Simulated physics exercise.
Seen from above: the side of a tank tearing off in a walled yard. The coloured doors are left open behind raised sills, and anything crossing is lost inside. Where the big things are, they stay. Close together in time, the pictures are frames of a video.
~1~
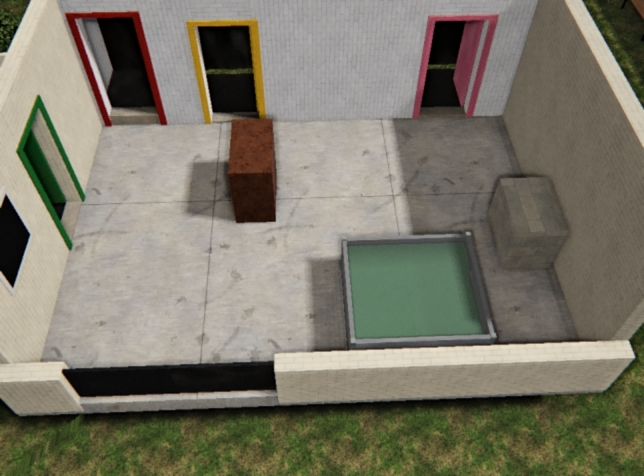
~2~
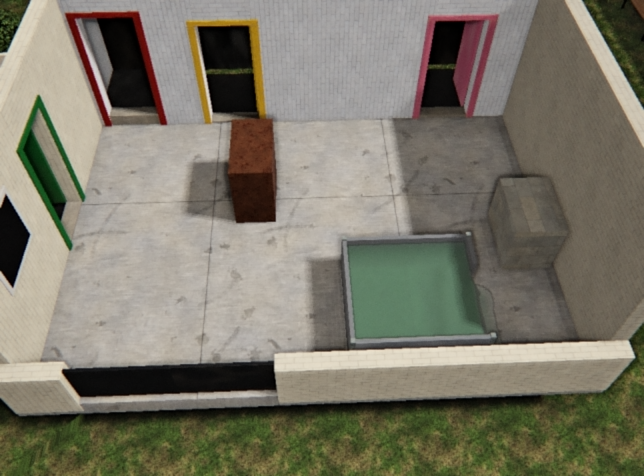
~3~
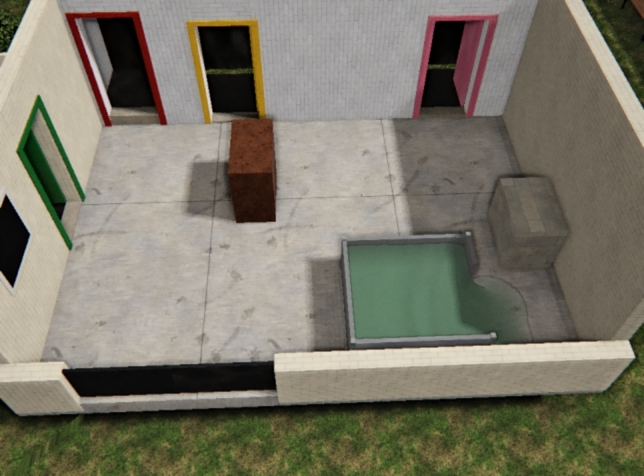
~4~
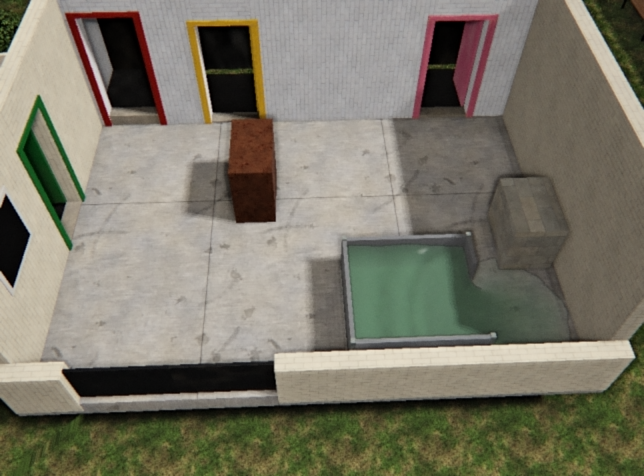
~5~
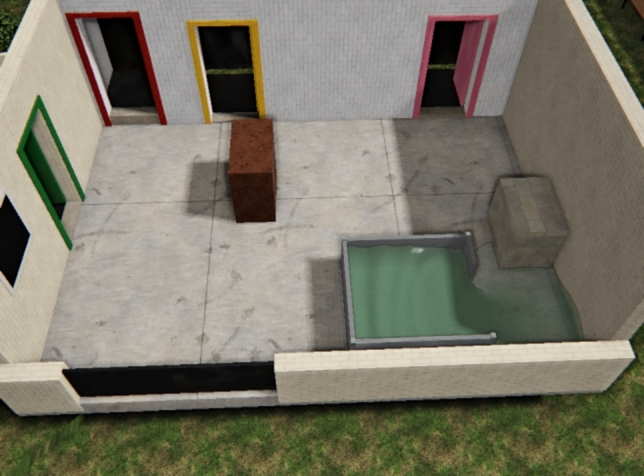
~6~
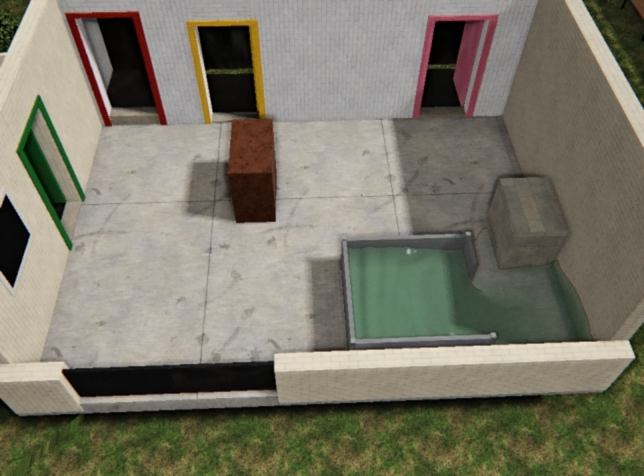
The footage shows a walled yard with coloured open doorways, a brown block and a grey block, where the right side of a water tank tears open and greenish water pours out, spreading rightward across the floor beside the wall.
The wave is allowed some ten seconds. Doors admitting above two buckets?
Red door not above, yellow door not above, green door not above, pink door above.
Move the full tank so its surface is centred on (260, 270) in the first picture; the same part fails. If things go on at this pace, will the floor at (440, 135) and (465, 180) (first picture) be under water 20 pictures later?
The first spot is inundated, the second inundated.
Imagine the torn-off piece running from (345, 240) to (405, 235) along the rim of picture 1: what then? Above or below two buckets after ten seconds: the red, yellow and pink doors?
Door by door: Red remains below the line; yellow crosses the line; pink crosses the line.
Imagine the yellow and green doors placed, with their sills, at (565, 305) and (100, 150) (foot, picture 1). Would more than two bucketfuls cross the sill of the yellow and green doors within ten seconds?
As I see it, yellow crosses the line and green does not reach it.
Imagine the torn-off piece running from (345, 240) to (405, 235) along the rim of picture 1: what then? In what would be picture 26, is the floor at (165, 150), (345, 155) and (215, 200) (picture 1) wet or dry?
So: Wetted, then wetted, then spared.
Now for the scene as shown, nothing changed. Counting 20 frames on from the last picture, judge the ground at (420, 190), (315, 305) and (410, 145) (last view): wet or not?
As listed, the points end up soaked, high and dry and soaked.
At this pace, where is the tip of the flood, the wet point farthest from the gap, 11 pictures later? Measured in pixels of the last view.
Close to (498, 121), I think.
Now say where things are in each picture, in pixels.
In the first picture, the water tank at (414, 288) is whole and still.
In the second picture, the front is at a hidden place, out from the gap at (474, 314).
In the third picture, the front is at (507, 288), out from the gap at (474, 316).
In the fourth picture, water pours out at (473, 317) and has run to (555, 300).
In the fifth picture, water pours out at (474, 317) and has run to (552, 270).
In the sixth picture, water pours out at (474, 317) and has run to a hidden place.
A moment on, water covers 10 % of the floor; the red door not reached, the yellow door not reached, the green door not reached, the pink door not reached.
Next, water covers 15 % of the floor; the red door not reached, the yellow door not reached, the green door not reached, the pink door not reached.
Then, water covers 30 % of the floor; the red door not reached, the yellow door not reached, the green door not reached, the pink door wet at the sill, nothing in.
Later, water covers 45 % of the floor; the red door not reached, the yellow door wet at the sill, nothing in, the green door not reached, the pink door over two buckets in.
In the end, water covers 75 % of the floor; the red door wet at the sill, nothing in, the yellow door wet at the sill, nothing in, the green door wet at the sill, nothing in, the pink door over two buckets in.
